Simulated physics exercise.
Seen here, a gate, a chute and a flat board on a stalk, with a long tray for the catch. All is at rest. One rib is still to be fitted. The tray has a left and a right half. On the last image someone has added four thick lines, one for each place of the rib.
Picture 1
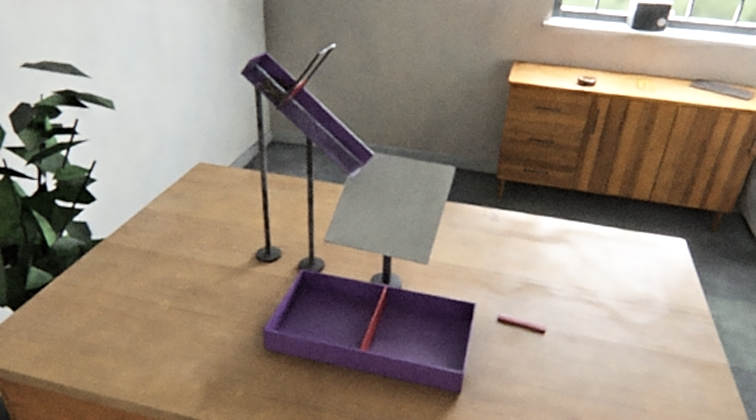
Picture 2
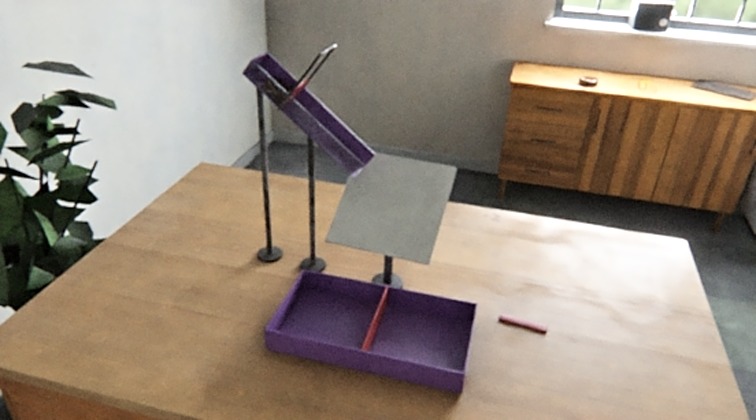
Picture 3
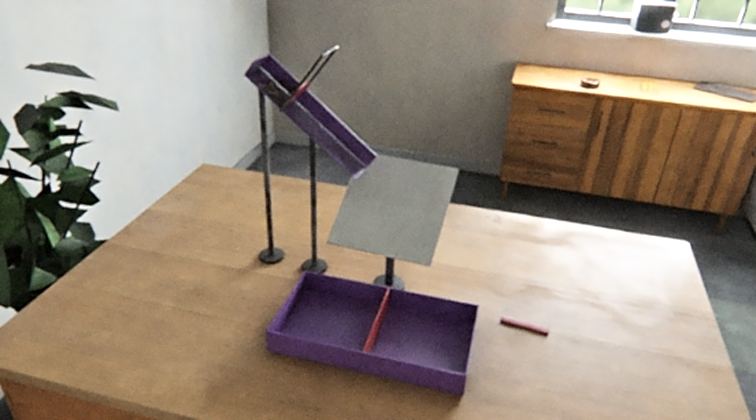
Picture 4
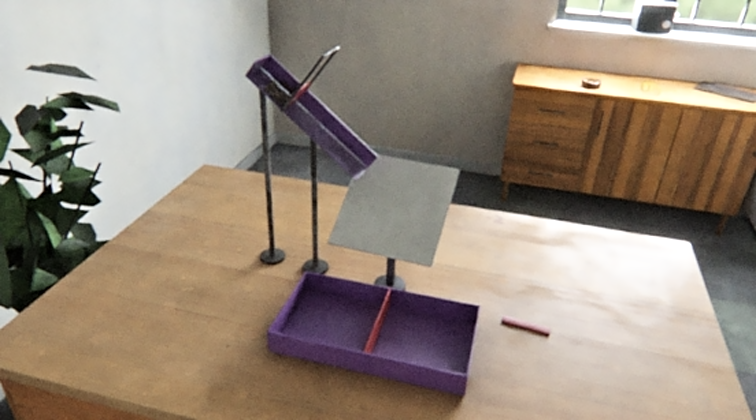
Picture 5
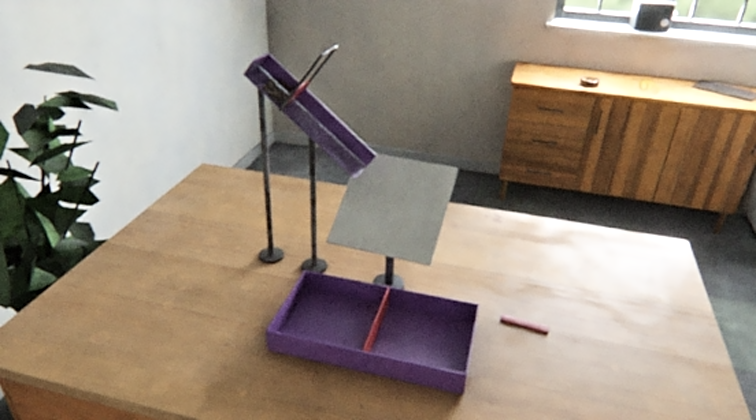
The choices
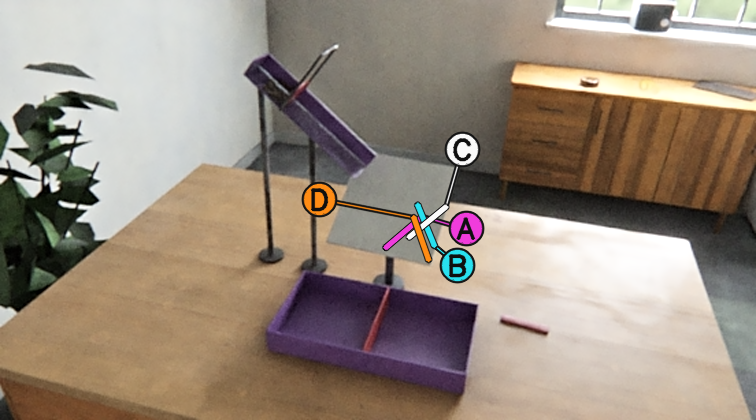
On a wooden tabletop indoors, a sloping purple chute, a tilted grey board and a divided purple tray are standing still.
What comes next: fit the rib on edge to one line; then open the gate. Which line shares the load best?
The answer is line C.
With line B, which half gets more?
Right.
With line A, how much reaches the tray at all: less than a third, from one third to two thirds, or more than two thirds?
More than two thirds.
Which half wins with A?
More lands on the left.
On the marked copy, line A from (422, 216) to (385, 247); line B from (417, 205) to (434, 245); line C from (445, 207) to (409, 237); line D from (413, 217) to (428, 259).
With A, of what is caught, nearly all in the left half, a small part in the right.
With B, of what is caught, a stray few in the left half, nearly all in the right.
With C, of what is caught, about half in the left half, about half in the right.
With D, of what is caught, a stray few in the left half, nearly all in the right.
